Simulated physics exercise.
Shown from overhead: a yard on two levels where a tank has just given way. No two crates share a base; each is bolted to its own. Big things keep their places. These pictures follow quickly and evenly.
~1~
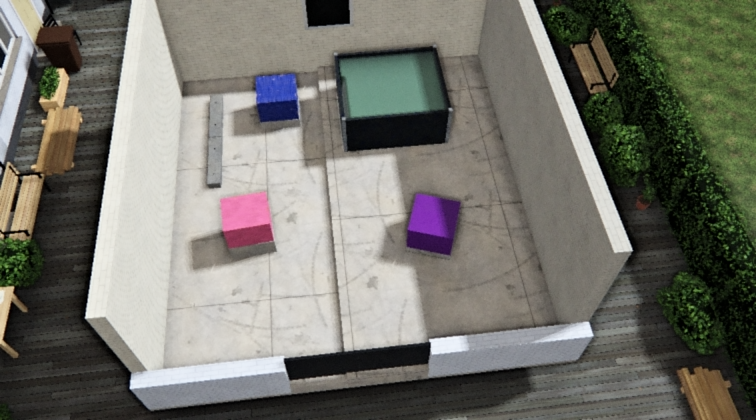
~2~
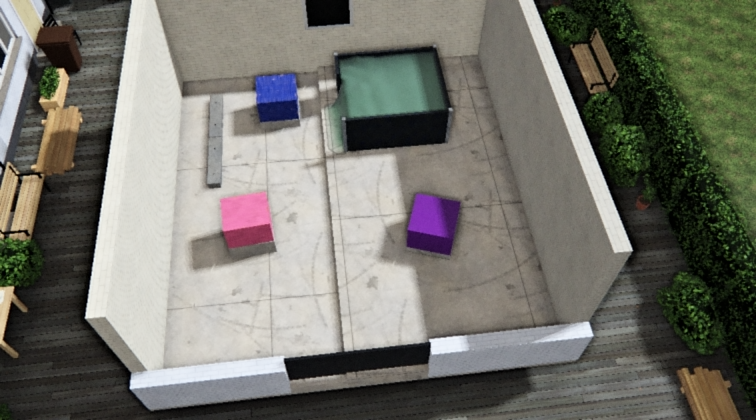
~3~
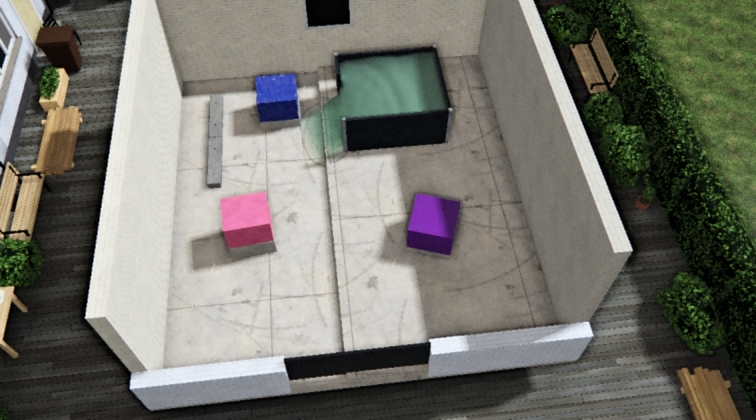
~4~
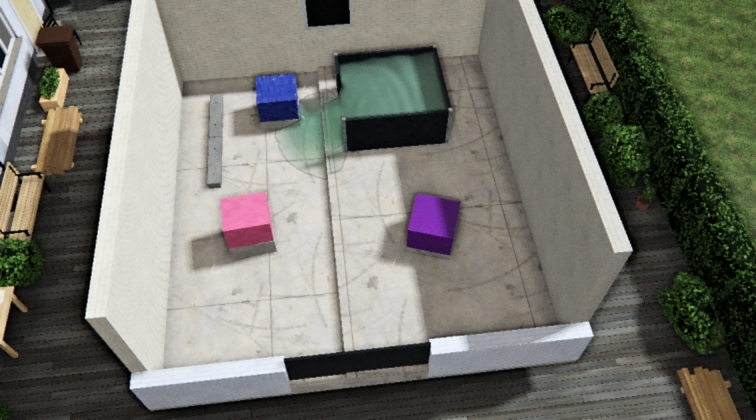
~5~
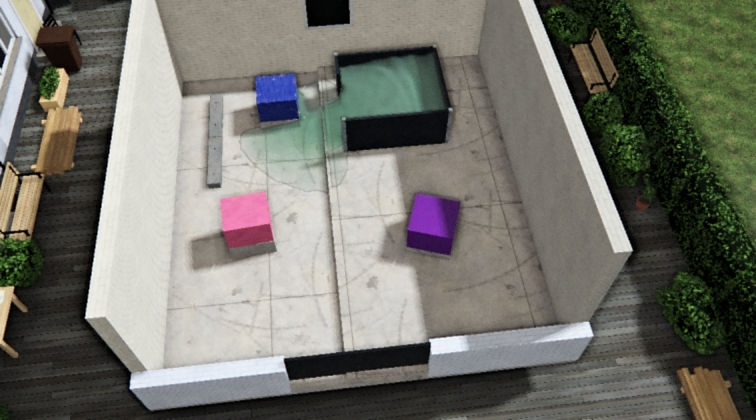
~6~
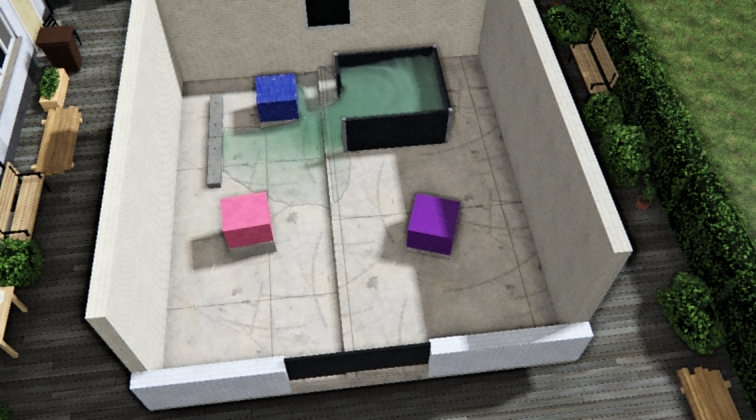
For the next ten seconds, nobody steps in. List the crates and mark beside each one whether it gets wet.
Purple crate - stays dry; pink crate - stays dry; blue crate - gets wet.
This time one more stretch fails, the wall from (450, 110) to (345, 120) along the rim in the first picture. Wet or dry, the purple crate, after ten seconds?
The purple gets flooded.
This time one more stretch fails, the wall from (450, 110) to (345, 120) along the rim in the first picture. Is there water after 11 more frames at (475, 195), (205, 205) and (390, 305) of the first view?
Obs. 1: Sodden; obs. 2: Moisture-free; obs. 3: Sodden.
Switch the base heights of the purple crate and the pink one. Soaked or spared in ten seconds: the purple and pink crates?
Well, the purple crate stays unflooded and the pink crate gets reached.
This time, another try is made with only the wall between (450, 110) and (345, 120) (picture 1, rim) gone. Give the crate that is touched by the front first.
The crate marked purple.
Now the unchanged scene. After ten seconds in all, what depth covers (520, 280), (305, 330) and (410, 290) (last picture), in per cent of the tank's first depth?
In order: 2, 14, 0 %.
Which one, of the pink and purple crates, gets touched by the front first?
That would be the crate marked pink.
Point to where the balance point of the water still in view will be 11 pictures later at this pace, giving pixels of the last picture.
At roughly (308, 145).
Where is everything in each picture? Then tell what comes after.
Still water in the tank at (391, 85), in the first picture.
Water pours out at (344, 118) and has run to (330, 106), in the second picture.
Water pours out at (344, 119) and has run to (310, 110), in the third picture.
Water pours out at (344, 120) and has run to (279, 132), in the fourth picture.
The front is at (246, 149), out from the gap at (344, 120), in the fifth picture.
The front is at (224, 167), out from the gap at (344, 120), in the sixth picture.
A moment on, water covers 25 % of the floor; the purple crate not reached, the pink crate water round its plinth, the blue crate water round its plinth.
Next, water covers 40 % of the floor; the purple crate not reached, the pink crate water round its plinth, the blue crate water round its plinth.
Then, water covers 50 % of the floor; the purple crate not reached, the pink crate water round its plinth, the blue crate water round its plinth.
Later, water covers 60 % of the floor; the purple crate water round its plinth, the pink crate water round its plinth, the blue crate water round its plinth.
In the end, water covers 65 % of the floor; the purple crate stayed above the water, the pink crate stayed above the water, the blue crate was topped.
